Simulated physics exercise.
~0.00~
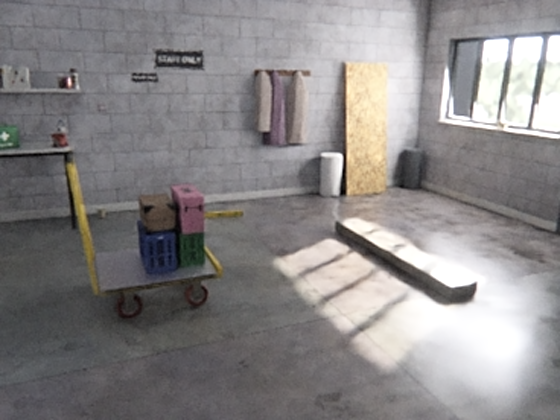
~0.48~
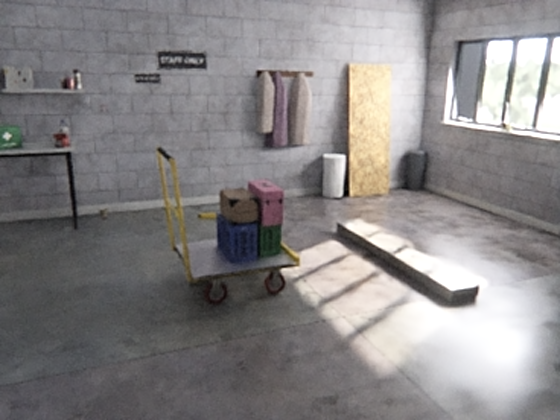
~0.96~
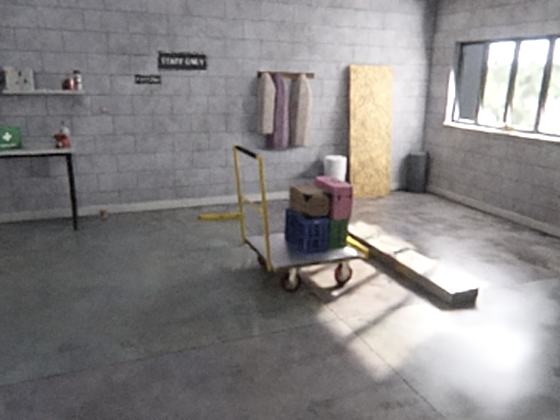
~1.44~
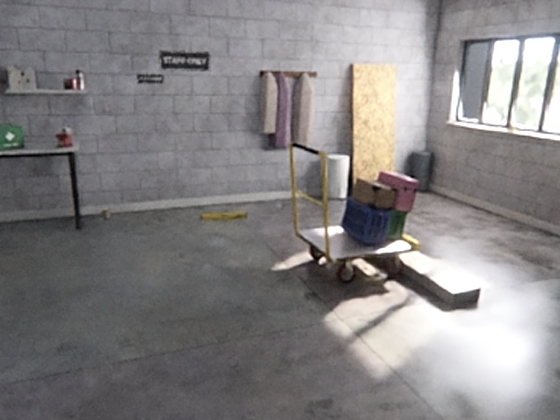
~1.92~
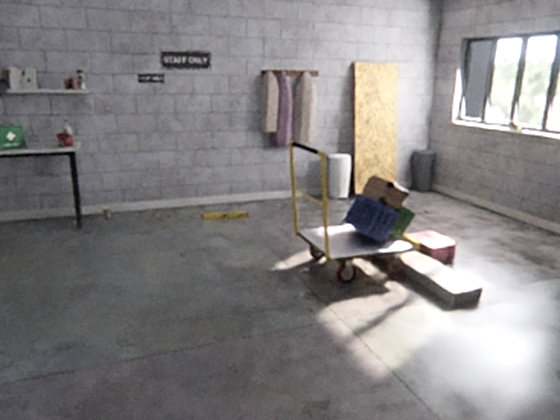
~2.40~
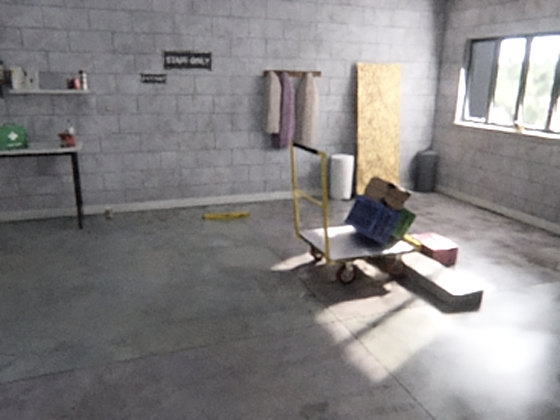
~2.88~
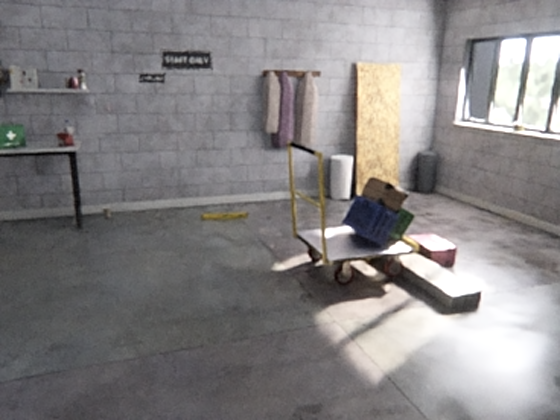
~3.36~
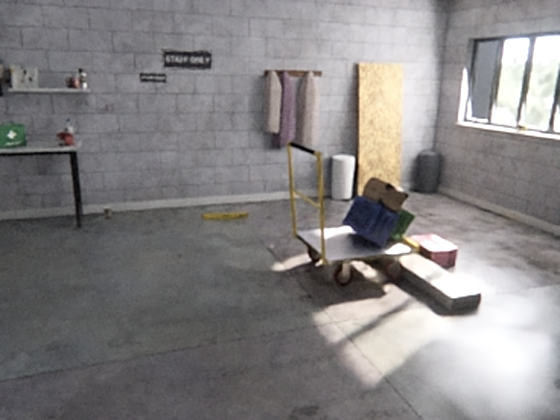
In a grey block-walled storeroom, a loaded trolley rolls right into a kerb, tipping its crates and throwing a pink box off.
